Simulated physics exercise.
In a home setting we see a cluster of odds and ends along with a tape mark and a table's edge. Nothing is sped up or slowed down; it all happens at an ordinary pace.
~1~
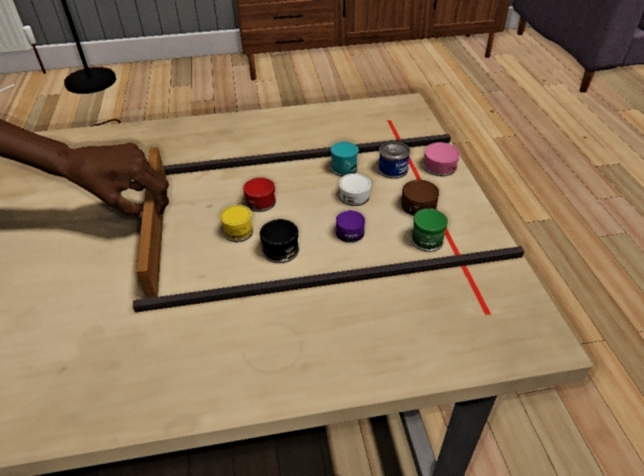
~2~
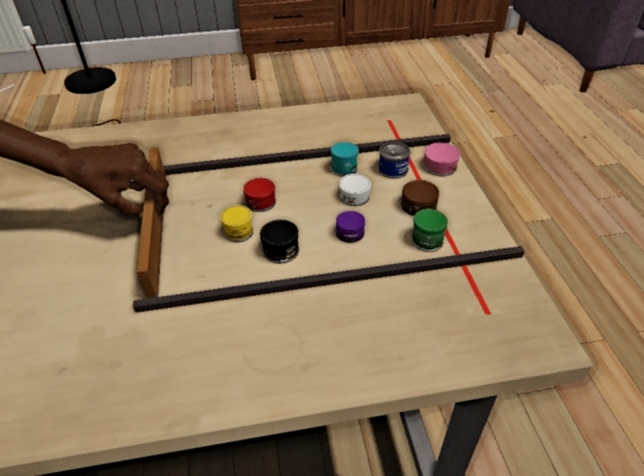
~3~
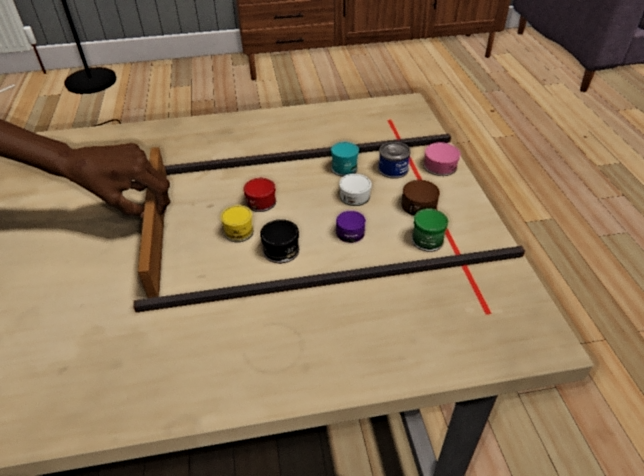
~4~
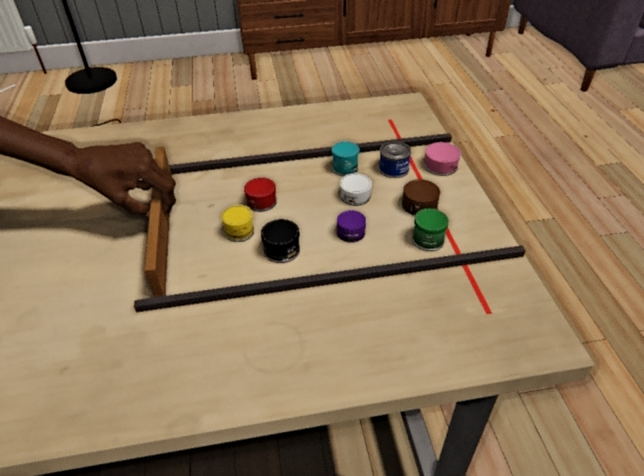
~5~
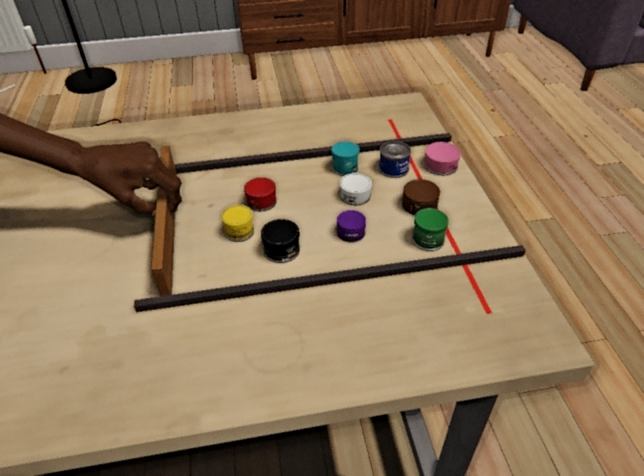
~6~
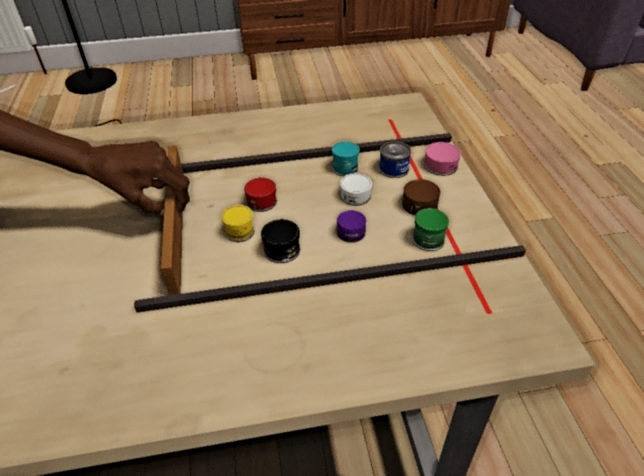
The clip opens on a wooden table where a hand grips an upright wooden board between two dark rails, with colourful tins and pots spread toward a red tape line. After staying nearly still, the hand slides the board slightly right, while the containers remain in place.
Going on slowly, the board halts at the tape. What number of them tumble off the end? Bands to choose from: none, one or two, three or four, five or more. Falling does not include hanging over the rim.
Final answer: One or two.
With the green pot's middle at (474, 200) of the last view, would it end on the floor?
From that start, the object then does not stay.
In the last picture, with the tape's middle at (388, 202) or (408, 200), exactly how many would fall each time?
0 and 0.
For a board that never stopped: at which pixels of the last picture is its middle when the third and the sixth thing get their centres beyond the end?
The middle is near (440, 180) first and near (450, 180) after.
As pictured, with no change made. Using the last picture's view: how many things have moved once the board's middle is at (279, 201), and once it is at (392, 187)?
The first count is 3, and then it's 10.
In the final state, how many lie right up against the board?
It's 4 of them.
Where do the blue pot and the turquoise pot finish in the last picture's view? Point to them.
Approximately (450, 151) for one, approximately (422, 146) for the other.
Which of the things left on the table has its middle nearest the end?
That is the brown tub.
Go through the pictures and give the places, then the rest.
The first frame shows pink tin (441, 160); brown tub (420, 198); green pot (429, 230); board (153, 216); tape (429, 197).
The second frame shows brown tub (420, 198); red tin (260, 195).
The third frame shows green pot (429, 230); white tin (355, 190).
The fourth frame shows pink tin (442, 159); blue pot (395, 160).
The fifth frame shows brown tub (421, 198); board (166, 215).
The sixth frame shows pink tin (442, 159); brown tub (421, 198); green pot (430, 230); board (174, 214); tape (430, 197).
Soon after, none off yet; pink tin at rest near (442, 159); brown tub at rest near (421, 198); green pot at rest near (430, 230).
Then, none off yet; pink tin at rest near (443, 159); brown tub moved about its own width near (451, 193); green pot moved about its own width near (454, 231).
At rest, the number that fall off is one or two; fallen, pink tin.
